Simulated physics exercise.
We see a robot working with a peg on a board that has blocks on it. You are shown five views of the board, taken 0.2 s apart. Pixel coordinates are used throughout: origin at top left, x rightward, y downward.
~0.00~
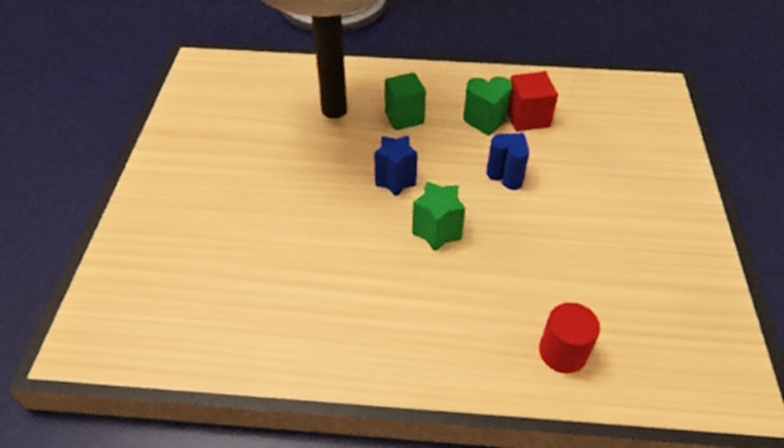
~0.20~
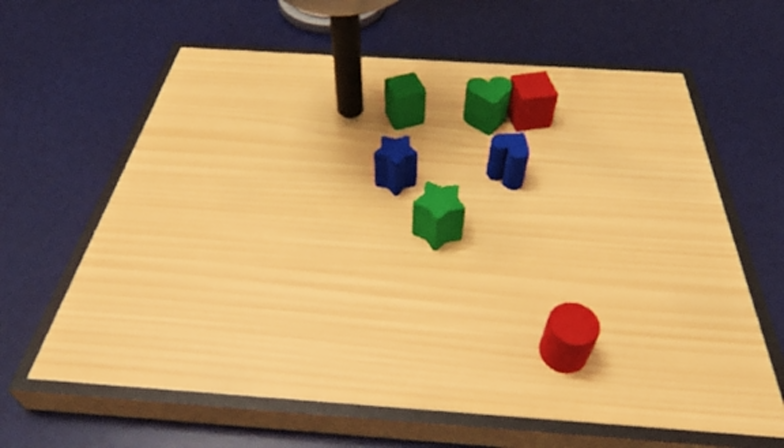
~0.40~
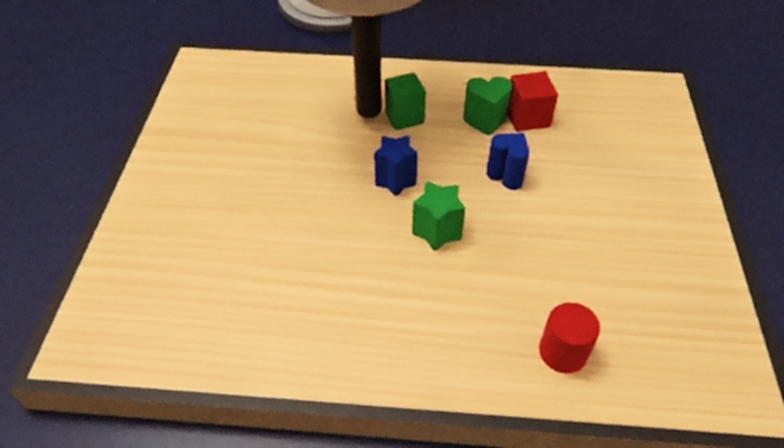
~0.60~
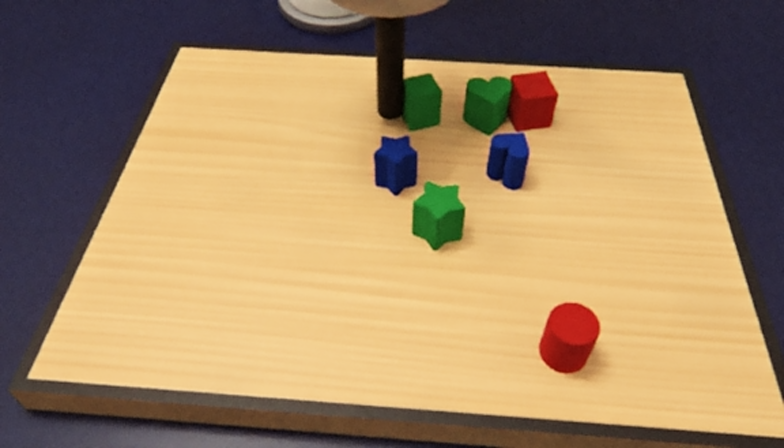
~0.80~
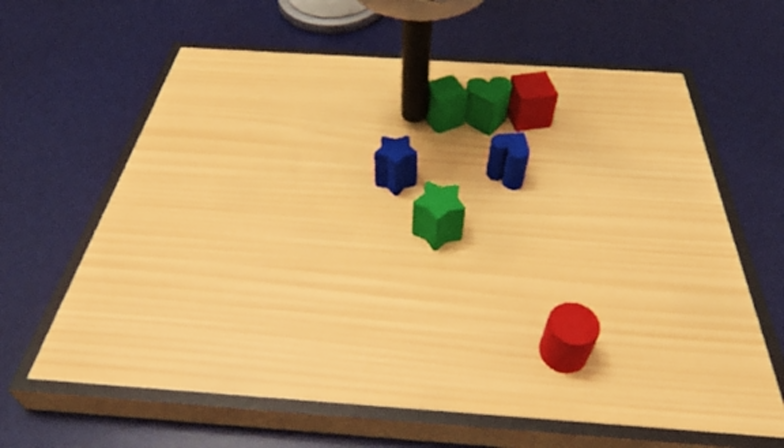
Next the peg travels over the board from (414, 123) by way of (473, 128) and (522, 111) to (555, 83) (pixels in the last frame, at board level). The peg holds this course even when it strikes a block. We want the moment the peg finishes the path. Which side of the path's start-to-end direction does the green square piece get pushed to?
The shift goes right.
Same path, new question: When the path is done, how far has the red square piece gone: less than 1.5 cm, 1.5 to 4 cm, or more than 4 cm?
Answer: More than 4 cm.
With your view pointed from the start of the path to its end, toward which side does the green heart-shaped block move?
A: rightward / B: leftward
The correct letter is A.
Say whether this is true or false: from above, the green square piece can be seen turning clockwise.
The statement is correct.
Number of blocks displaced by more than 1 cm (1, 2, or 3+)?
The number will come to 3 or more.
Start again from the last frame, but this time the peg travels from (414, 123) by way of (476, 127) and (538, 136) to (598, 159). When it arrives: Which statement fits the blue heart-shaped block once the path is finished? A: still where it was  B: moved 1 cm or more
Correct choice: A.
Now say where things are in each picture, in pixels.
Lower end of the peg (335, 111), tops of blocks, green square piece (405, 84), green heart-shaped block (490, 87), blue heart-shaped block (513, 143), red square piece (535, 84), in the first frame.
Peg (350, 110), blocks as before, in the second frame.
Peg (369, 110), blocks as before, in the third frame.
Peg (390, 111), green square piece (422, 84), in the fourth frame.
Peg (414, 114), green square piece (446, 86), green heart-shaped block (490, 87), blue heart-shaped block (513, 143), red square piece (535, 84), in the fifth frame.
On the path given first. One third of the way, peg (475, 119); green square piece (509, 103), turned 60° clockwise; green heart-shaped block (545, 102), turned 80° anticlockwise; red square piece (561, 81), turned 25° anticlockwise.
Two thirds of the way, peg (525, 102); green square piece (527, 107), turned 85° clockwise; green heart-shaped block (563, 108), turned 95° anticlockwise; red square piece (570, 79), turned 25° anticlockwise.
At the end, peg (557, 75); green square piece (527, 107), turned 85° clockwise; green heart-shaped block (563, 108), turned 95° anticlockwise; blue heart-shaped block not moved; red square piece (583, 74), turned 35° clockwise.
